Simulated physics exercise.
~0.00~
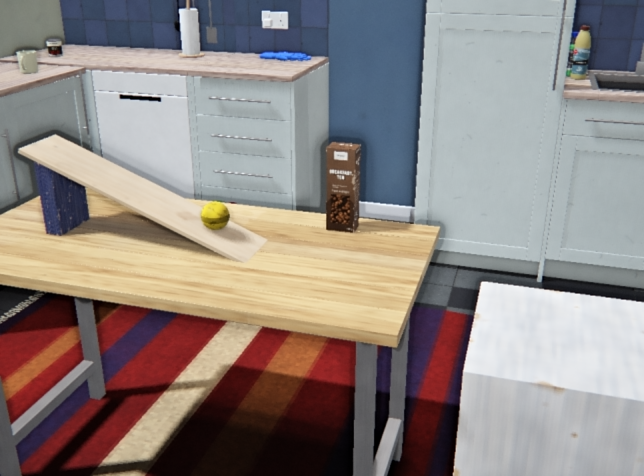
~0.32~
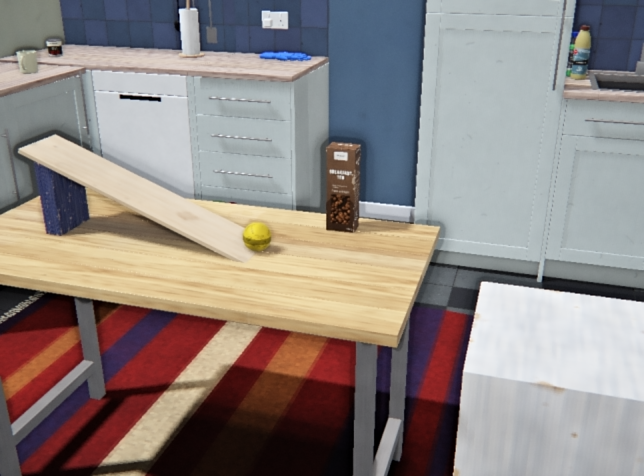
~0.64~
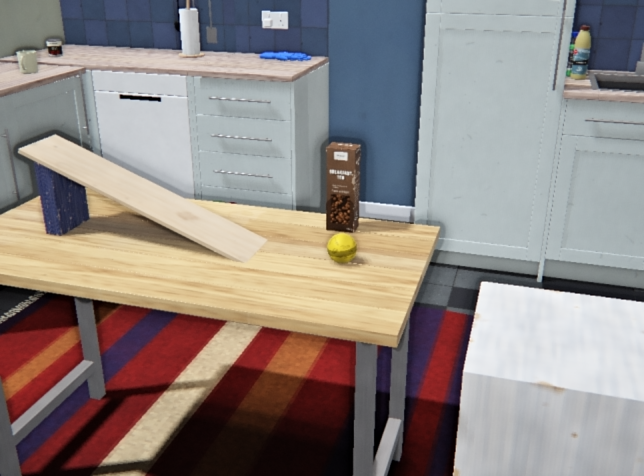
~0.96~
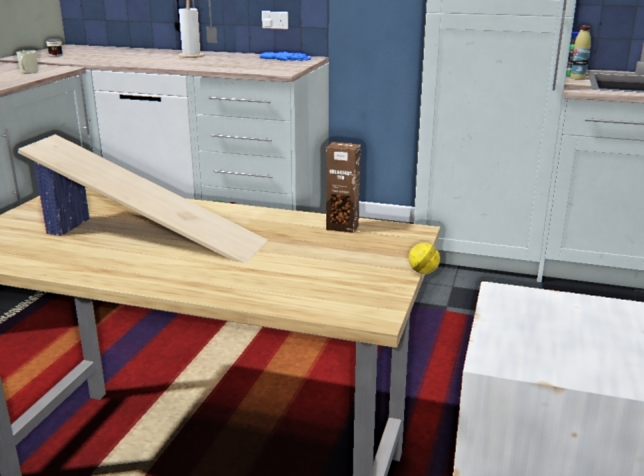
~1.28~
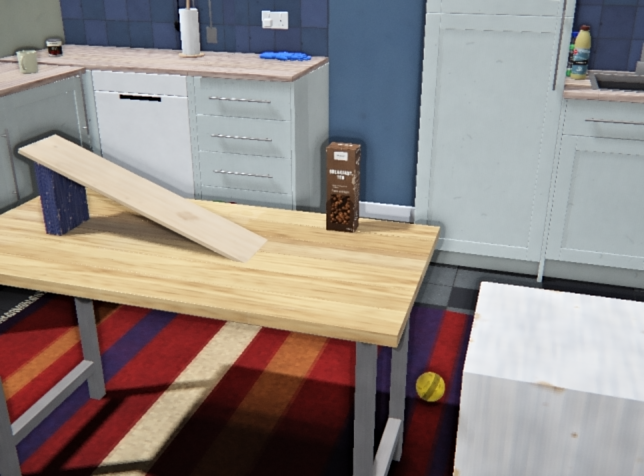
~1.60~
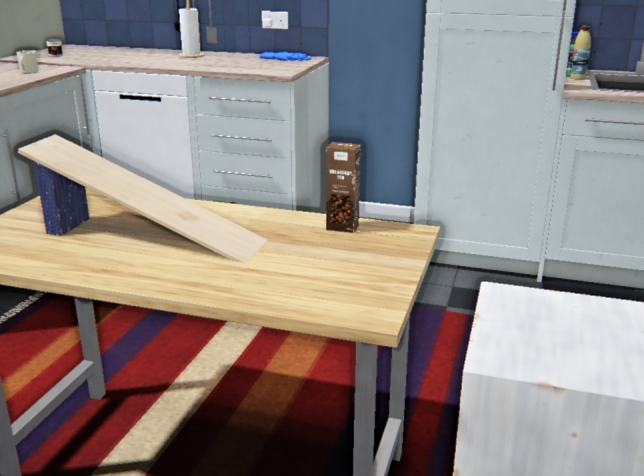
A yellow ball rolls down a pale wooden ramp propped on a dark blue block at the left of a wooden table, in a kitchen seen from a fixed, slightly raised view. A brown carton stands near the table's back edge, and a white cabinet sits lower at the right, beyond a gap over a striped rug. The ball leaves the ramp and rolls right across the tabletop, passing in front of the carton. It goes over the table's right end and drops into the gap, short of the cabinet. Finally it is out of sight, the carton still standing.
